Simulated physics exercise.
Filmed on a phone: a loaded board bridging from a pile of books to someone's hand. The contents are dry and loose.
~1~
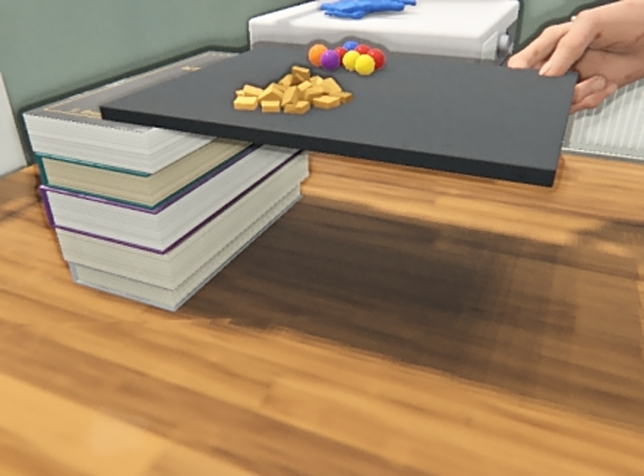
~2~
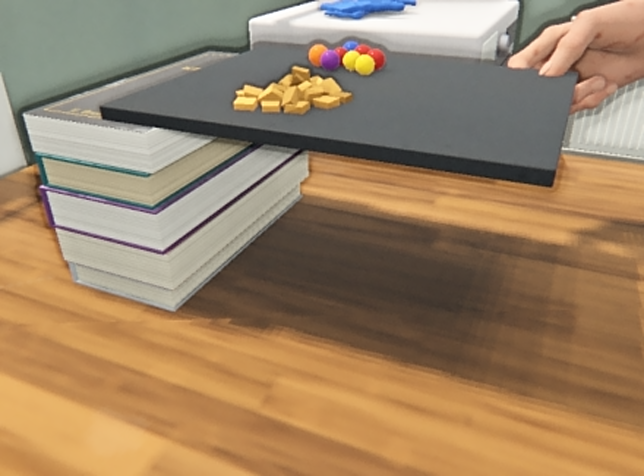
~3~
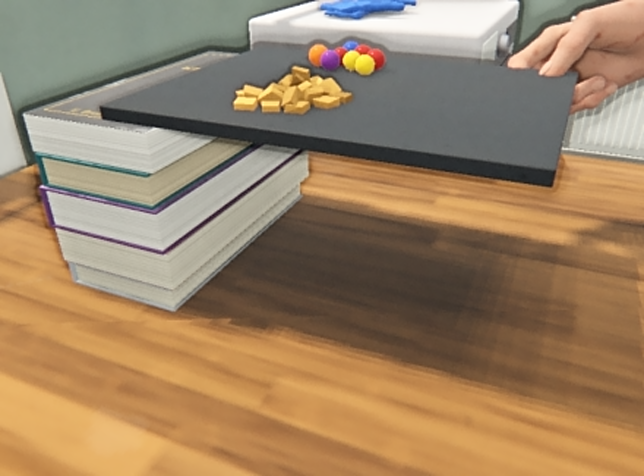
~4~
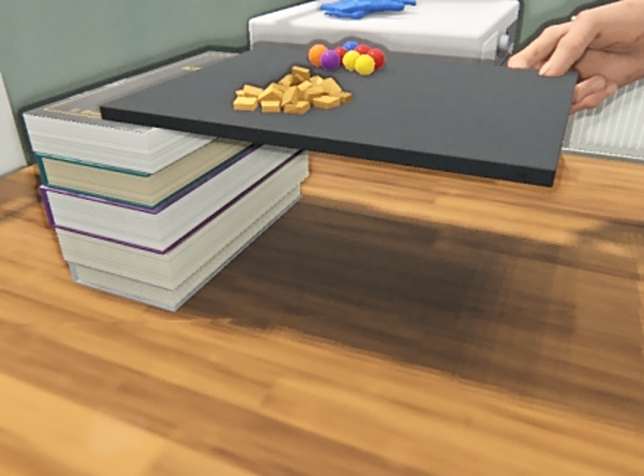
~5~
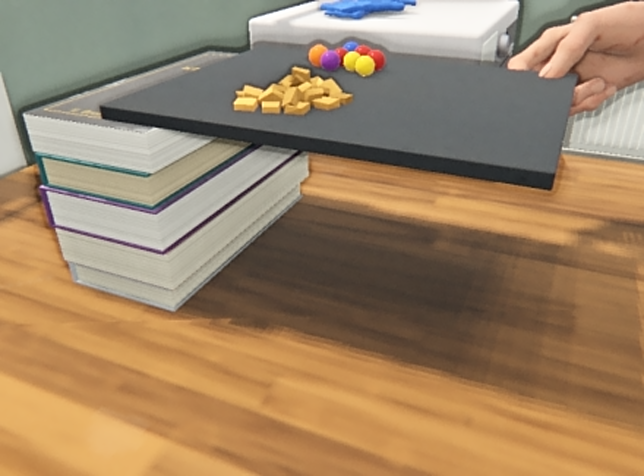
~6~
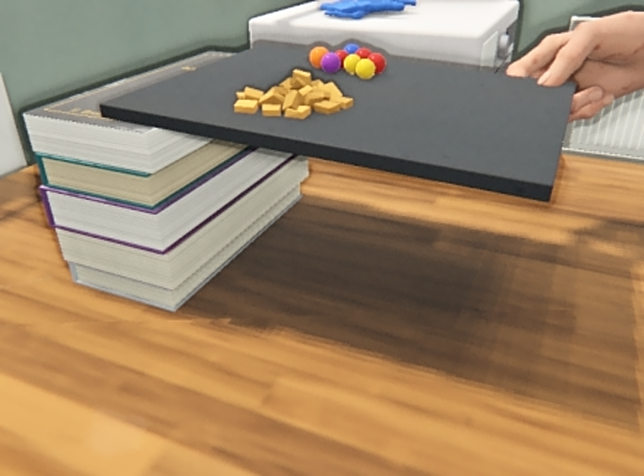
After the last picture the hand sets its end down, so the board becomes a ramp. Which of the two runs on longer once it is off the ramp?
It is the back handful.
Then, 0.44 s past the last view, board sloping at 12°; front handful all still on the board; back handful all still on the board.
Then, 0.99 s past the last view, board sloping at 24°; front handful all still on the board; back handful mostly up to a board's length out.
Then, 1.58 s past the last view, board sloping at 36°; front handful mostly at the foot of the board; back handful mostly one to two board lengths out, a small part gone off the table.
Finally, board resting at 36°; front handful mostly at the foot of the board; back handful mostly more than two board lengths out, all gone off the table; the back handful has gone farther.
